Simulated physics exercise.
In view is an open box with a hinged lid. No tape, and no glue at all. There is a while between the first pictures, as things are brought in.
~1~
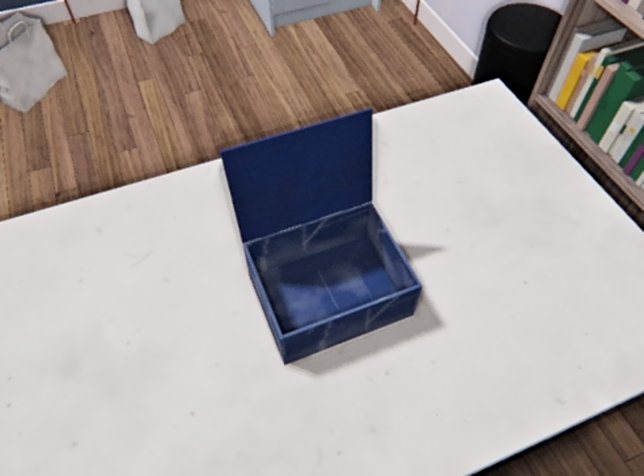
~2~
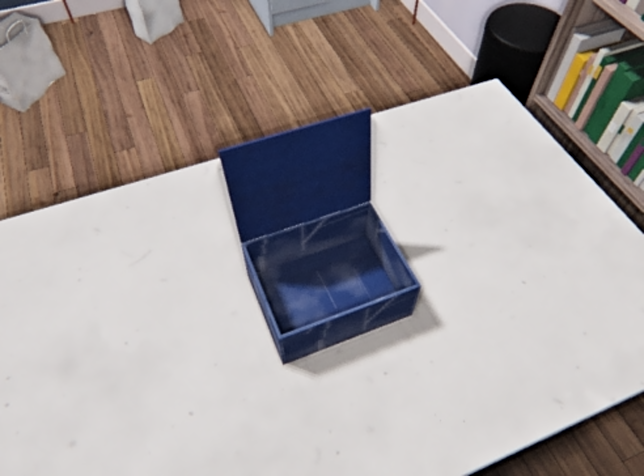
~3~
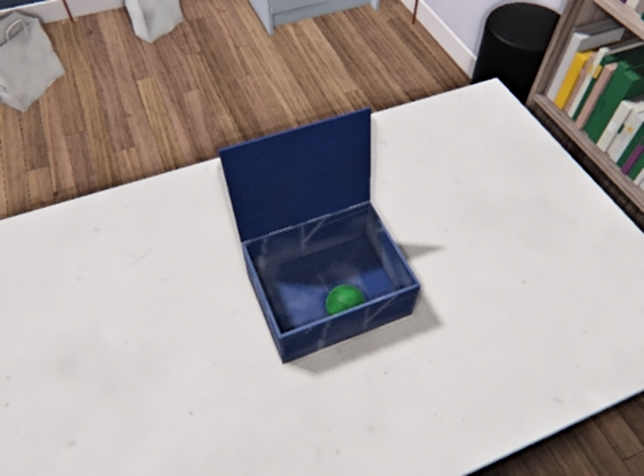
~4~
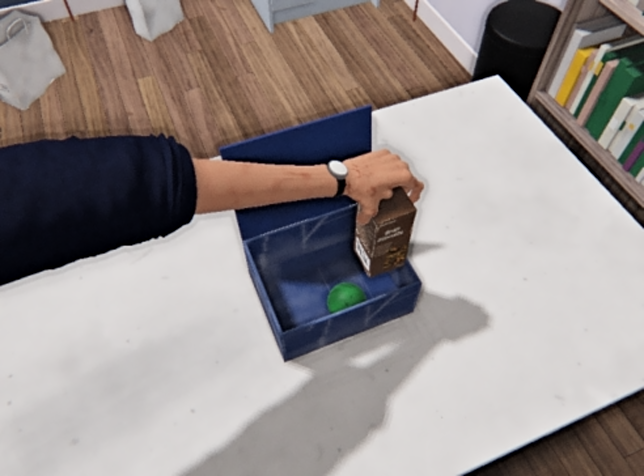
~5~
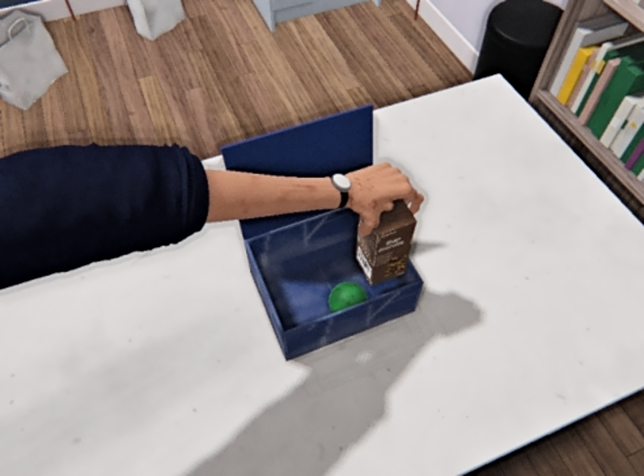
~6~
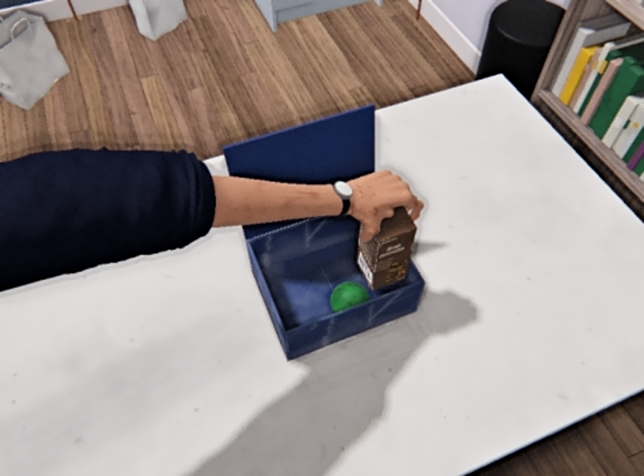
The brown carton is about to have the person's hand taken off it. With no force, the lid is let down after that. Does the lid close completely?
No.
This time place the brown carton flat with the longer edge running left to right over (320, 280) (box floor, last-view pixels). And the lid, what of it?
Result: Lid shut.
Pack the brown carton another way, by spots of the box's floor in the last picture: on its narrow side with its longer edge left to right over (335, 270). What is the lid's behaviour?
Packed like that, it goes down completely.
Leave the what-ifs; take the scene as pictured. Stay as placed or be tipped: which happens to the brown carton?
Simply put, it remains unturned.
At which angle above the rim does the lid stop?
The lid sits around 25° above the rim.
Then, 0.90 s on from there, lid starting down; brown carton shifted about its own width near (385, 270); green ball shifted a little.
Then, 1.60 s on from there, lid 60° above the rim; brown carton shifted about its own width near (385, 270); green ball shifted a little.
In the end, lid 27° above the rim; moved from the start, brown carton; green ball unmoved. At the end, from the last picture's camera, brown carton near (385, 270).
